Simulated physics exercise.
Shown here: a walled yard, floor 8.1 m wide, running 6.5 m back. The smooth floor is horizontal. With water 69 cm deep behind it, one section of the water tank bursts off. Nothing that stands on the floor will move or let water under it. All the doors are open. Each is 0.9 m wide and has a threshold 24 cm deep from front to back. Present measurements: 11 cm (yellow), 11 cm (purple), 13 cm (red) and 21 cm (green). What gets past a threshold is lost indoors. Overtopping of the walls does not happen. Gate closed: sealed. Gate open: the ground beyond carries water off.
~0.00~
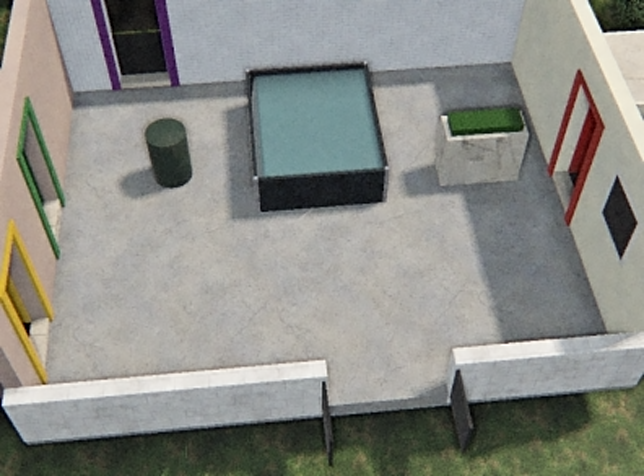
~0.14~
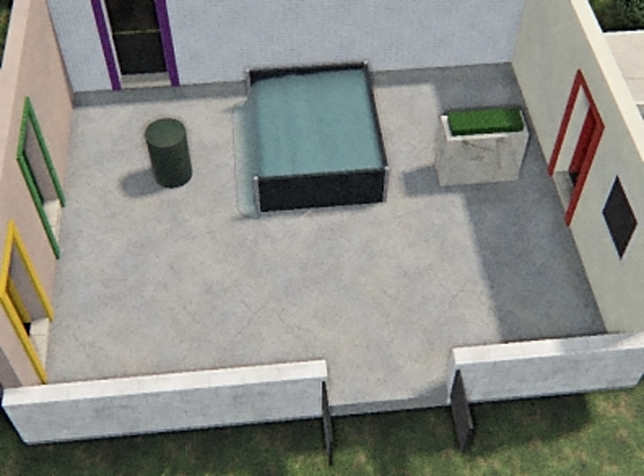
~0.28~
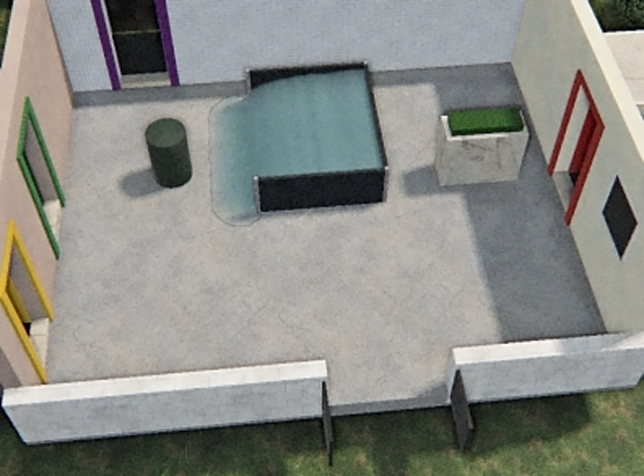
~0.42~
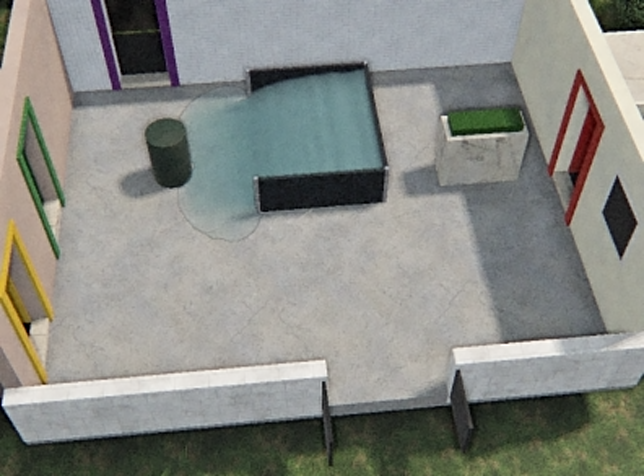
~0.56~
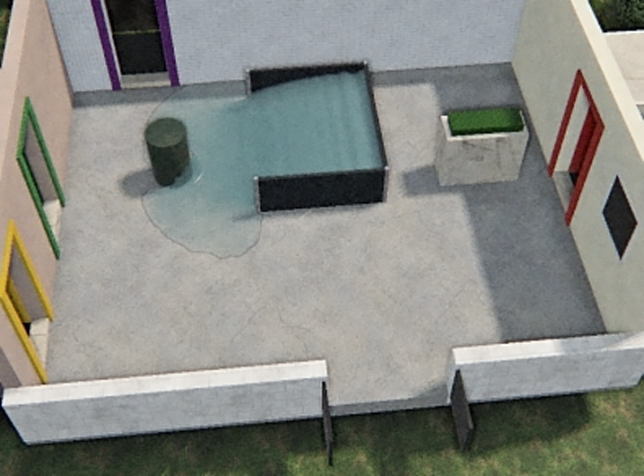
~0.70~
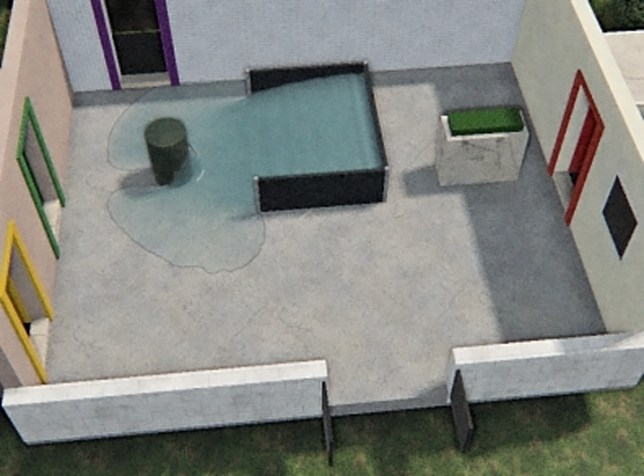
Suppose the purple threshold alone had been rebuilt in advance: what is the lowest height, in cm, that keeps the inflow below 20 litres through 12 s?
About 27 cm.
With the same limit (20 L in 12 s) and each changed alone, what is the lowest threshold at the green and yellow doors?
You'd want about 20 centimetres at green and about 16 centimetres at yellow.
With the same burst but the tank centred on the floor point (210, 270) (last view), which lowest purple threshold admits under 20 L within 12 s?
Minimum: Approx. 19 cm.
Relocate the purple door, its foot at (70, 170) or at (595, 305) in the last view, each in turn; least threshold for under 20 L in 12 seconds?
In turn: About 25 cm, about 10.5 cm.
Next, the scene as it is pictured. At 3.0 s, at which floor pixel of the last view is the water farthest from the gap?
In the last picture, around (41, 416).
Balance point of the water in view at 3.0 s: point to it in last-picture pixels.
Around (172, 184).
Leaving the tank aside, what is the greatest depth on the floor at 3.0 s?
I'd estimate roughly 36 cm.
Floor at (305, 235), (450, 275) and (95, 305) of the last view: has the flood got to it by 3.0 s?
In that order: Still dry, still dry, wet.
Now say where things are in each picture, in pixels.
The first picture shows still water, 69 cm deep, in the water tank at (314, 121); the purple door at (137, 44) is dry.
In the second picture, the front is at (245, 211), 0.2 m from the gap at (255, 146); 0.5 m2 of floor is wet, 69 cm left at the back.
In the third picture, the front is at (219, 210), 0.7 m from the gap at (255, 147); 1.7 m2 of floor is wet, 69 cm left at the back.
In the fourth picture, the front is at (186, 210), 1.2 m from the gap at (255, 148); 3.5 m2 of floor is wet, 68 cm left at the back.
In the fifth picture, the gap is at (255, 148), the front 1.8 m out at (148, 204); the back of the water tank holds 61 cm.
In the sixth picture, the gap is at (255, 148), the front 2.4 m out at (114, 161); the back of the water tank holds 59 cm; the purple door at (137, 44), 2.7 m from the gap, is still 0.2 m from the nearest water.
After 1.4 s water covers 30 % of the floor, deepest (46 cm) near (196, 171); 14 cm at the purple door, 0 litres in over its 11 cm threshold.
After 3.0 s water covers 40 % of the floor, deepest (36 cm) near (43, 404); 28 cm at the purple door, 92 litres in over its 11 cm threshold.
After 12.0 s water covers 100 % of the floor, deepest (12 cm) near (563, 235); 5 cm at the purple door, 192 litres in over its 11 cm threshold.
At the purple door as built, the water arrived by 0.8 s and peaked near 29 cm at 2.6 s.
With a threshold of 24.5 cm, 31 litres would have come in within the 12 s; with 33 cm, 4 litres. So under 20 litres takes about 27 cm.
